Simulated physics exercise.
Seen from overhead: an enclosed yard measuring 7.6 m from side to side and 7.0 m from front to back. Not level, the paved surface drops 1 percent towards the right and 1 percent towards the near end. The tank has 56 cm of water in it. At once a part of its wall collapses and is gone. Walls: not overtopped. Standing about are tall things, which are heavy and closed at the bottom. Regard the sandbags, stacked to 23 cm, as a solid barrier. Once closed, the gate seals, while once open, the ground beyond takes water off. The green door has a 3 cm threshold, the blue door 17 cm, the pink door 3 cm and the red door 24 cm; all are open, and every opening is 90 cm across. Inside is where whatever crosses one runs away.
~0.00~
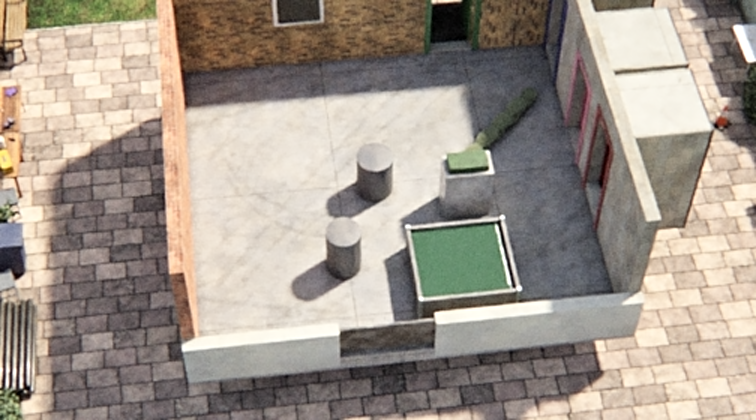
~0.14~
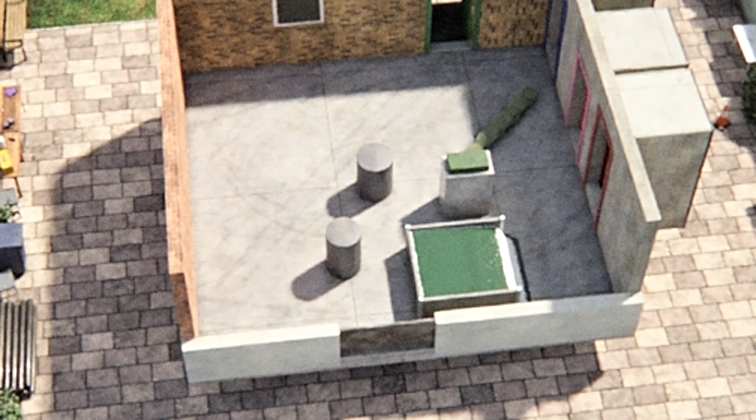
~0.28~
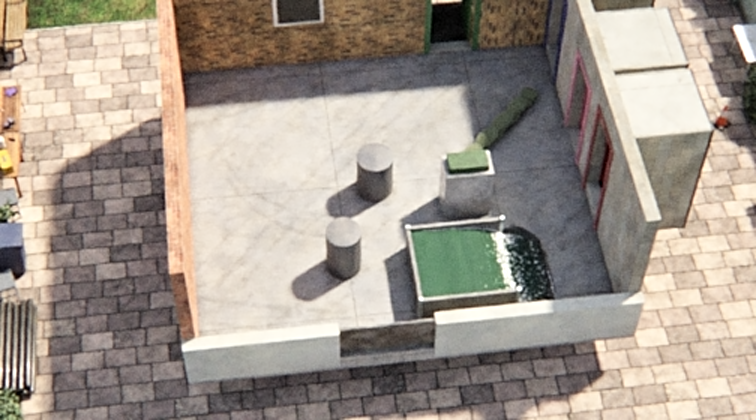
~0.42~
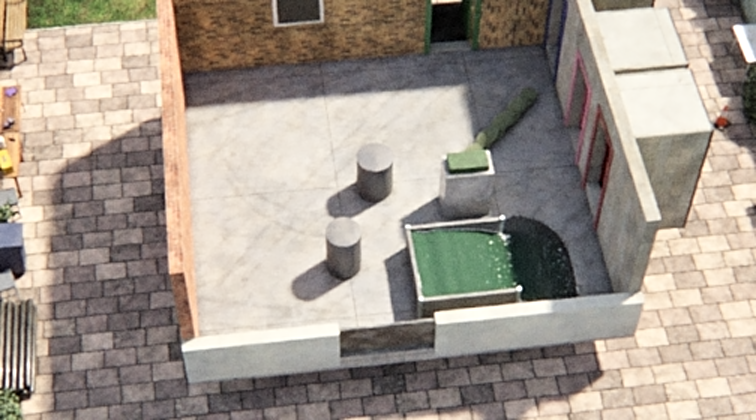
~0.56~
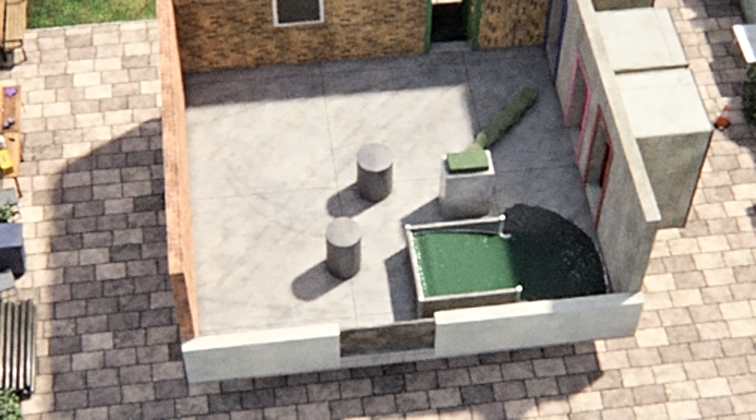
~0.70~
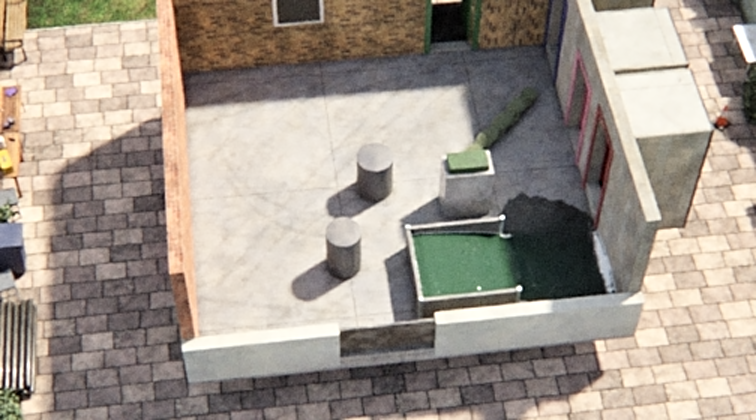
A walled yard with a pale grey floor and brick walls at the back and left is seen from high overhead, surrounded by paving. Two dark grey cylinders stand near the middle, with a pale block and a green strip to their right and a white-rimmed tank of green water at the lower right. The tank's right side vanishes, and water pours out rightward, foaming, then fans darkly towards the right wall, while the camera stays still.
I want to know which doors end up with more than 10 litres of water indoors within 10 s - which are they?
The green door remains within the limit; the blue door remains within the limit; the pink door breaks the limit; the red door remains within the limit.
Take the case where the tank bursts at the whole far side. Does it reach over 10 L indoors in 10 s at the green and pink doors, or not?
Compared with the limit, green is higher and pink is higher.
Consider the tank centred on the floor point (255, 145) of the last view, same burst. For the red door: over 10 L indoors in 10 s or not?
Then the red door stays within it.
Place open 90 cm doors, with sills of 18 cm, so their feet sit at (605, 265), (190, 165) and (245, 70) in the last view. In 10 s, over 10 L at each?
Check each in turn: The first succeeds, the second fails, the third fails.
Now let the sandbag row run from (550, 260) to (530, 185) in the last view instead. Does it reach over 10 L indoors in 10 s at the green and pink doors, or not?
Green exceeded, pink exceeded.
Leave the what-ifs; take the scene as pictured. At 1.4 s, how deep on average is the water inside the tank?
Depth, averaged: Around 25 centimetres.
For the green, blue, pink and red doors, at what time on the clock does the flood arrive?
So, green at 4.5 s, then blue at 2.8 s, pink at 1.6 s, and red at 0.8 s.
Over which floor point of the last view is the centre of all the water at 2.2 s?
Centre: Approx. (546, 262) px.
After 1.4 s water covers 10 % of the floor and is deepest (44 cm) near (620, 318); green door not reached, blue door not reached, pink door not reached, red door 20 cm at the sill, 0 L in.
After 2.2 s water covers 15 % of the floor and is deepest (34 cm) near (620, 318); green door not reached, blue door not reached, pink door 7 cm at the sill, 0 L in, red door 20 cm at the sill, 0 L in.
After 3.5 s water covers 25 % of the floor and is deepest (19 cm) near (507, 143); green door not reached, blue door 6 cm at the sill, 0 L in, pink door 6 cm at the sill, 8 L in, red door 13 cm at the sill, 0 L in.
After 6.0 s water covers 40 % of the floor and is deepest (14 cm) near (577, 165); green door 4 cm at the sill, 0 L in, blue door 7 cm at the sill, 0 L in, pink door 13 cm at the sill, 61 L in, red door 8 cm at the sill, 0 L in.
After 10.0 s water covers 60 % of the floor and is deepest (14 cm) near (610, 319); green door 1 cm at the sill, 1 L in, blue door 4 cm at the sill, 0 L in, pink door 6 cm at the sill, 148 L in, red door 8 cm at the sill, 0 L in.
